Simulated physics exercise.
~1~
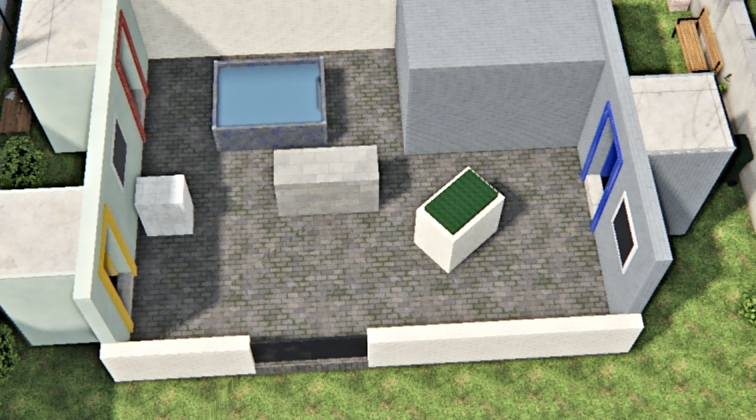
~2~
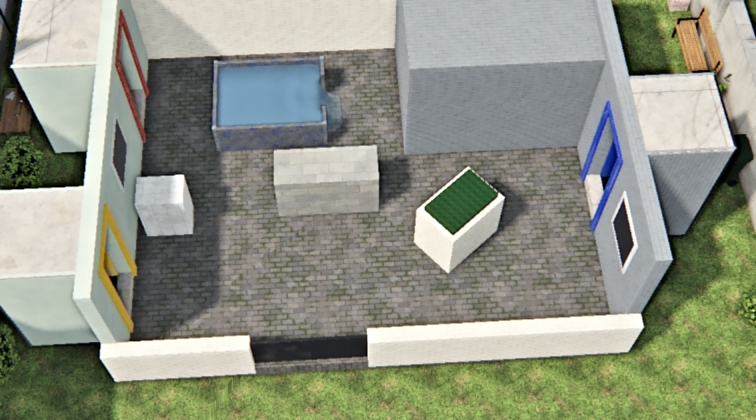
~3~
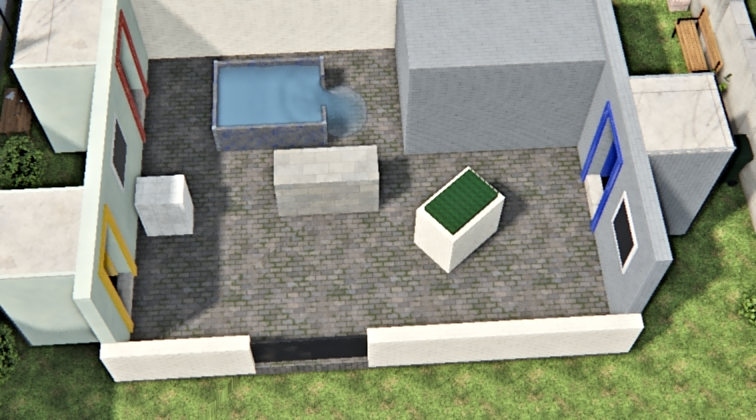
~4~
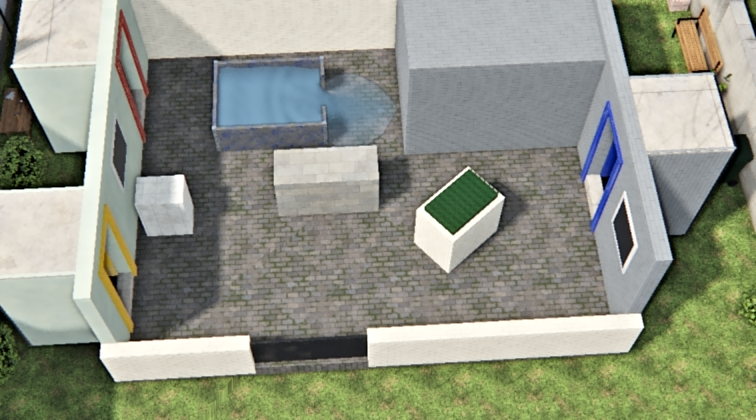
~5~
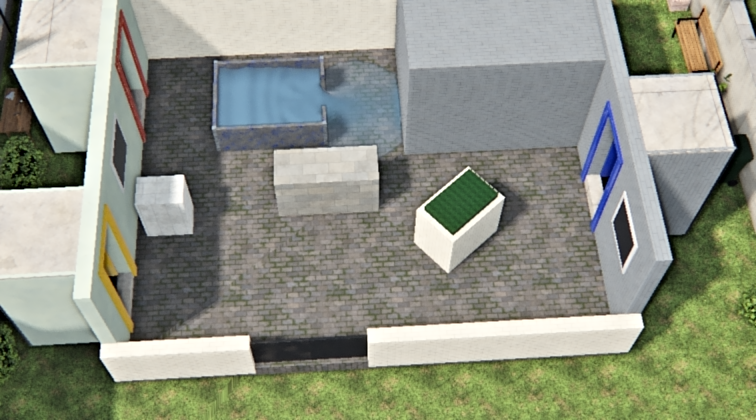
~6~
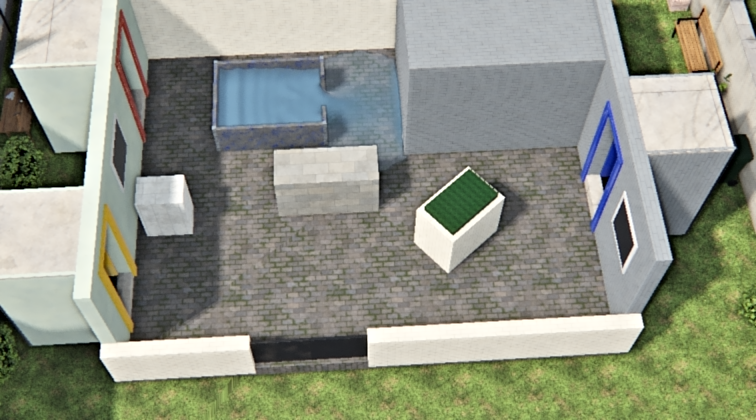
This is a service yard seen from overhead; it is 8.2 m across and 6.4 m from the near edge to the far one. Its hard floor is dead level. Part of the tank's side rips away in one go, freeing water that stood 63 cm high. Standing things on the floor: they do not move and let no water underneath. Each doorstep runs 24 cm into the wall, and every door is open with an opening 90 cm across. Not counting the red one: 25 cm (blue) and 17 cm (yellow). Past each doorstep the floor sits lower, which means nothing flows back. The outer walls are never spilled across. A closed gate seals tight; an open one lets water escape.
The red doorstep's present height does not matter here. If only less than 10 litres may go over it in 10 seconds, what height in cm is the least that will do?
It needs to be about 6 cm high.
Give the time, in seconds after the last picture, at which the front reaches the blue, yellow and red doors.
Blue 5.0 s; yellow 5.5 s; red 3.0 s.
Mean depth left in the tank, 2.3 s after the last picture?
The mean depth is roughly 30 cm.
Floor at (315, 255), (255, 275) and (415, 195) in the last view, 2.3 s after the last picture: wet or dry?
Taking them in turn, I'd call them spared by the flood, spared by the flood and touched by the flood.
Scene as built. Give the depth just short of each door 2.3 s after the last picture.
Lab note, cm: Blue 0; yellow 0; red 0.
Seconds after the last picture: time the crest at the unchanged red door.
About 6.0 seconds.
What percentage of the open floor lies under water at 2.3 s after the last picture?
Close to 30 per cent is wet.
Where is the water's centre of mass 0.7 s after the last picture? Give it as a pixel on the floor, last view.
I'd put it close to (309, 111).
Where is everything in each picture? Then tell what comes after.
The first frame shows still water, 63 cm deep, in the tank at (270, 95); the red door at (134, 84) is dry.
In the second frame, the front is at (337, 125), 0.3 m from the gap at (323, 106); 0.1 m2 of floor is wet, 63 cm left at the back.
In the third frame, the front is at (362, 119), 0.7 m from the gap at (323, 107); 0.6 m2 of floor is wet, 63 cm left at the back.
In the fourth frame, the gap is at (323, 106), the front 1.3 m out at (392, 110); the back of the tank holds 63 cm.
In the fifth frame, the gap is at (323, 106), the front 1.5 m out at (396, 80); the back of the tank holds 60 cm.
In the sixth frame, the front is at (394, 63), 1.6 m from the gap at (323, 106); 2.9 m2 of floor is wet, 54 cm left at the back; 3.6 m in a straight line remain to the red door at (134, 84).
Then, 0.7 s after the last picture water covers 10 % of the floor, deepest (45 cm) near (393, 51); it has not reached the red door.
Then, 2.3 s after the last picture water covers 30 % of the floor, deepest (24 cm) near (393, 51); it has not reached the red door.
Then, 9.3 s after the last picture water covers 90 % of the floor, deepest (10 cm) near (158, 69); 6 cm at the red door, 0 litres in over its 26 cm doorstep.
At the red door as built, the water peaked near 9 cm, 5.9 s after the last picture.
Run again over the same 10 s with other heights there, 18 litres in over 5 cm, 5 litres over 7 cm. The limit of 10 litres is kept from about 6 cm up.
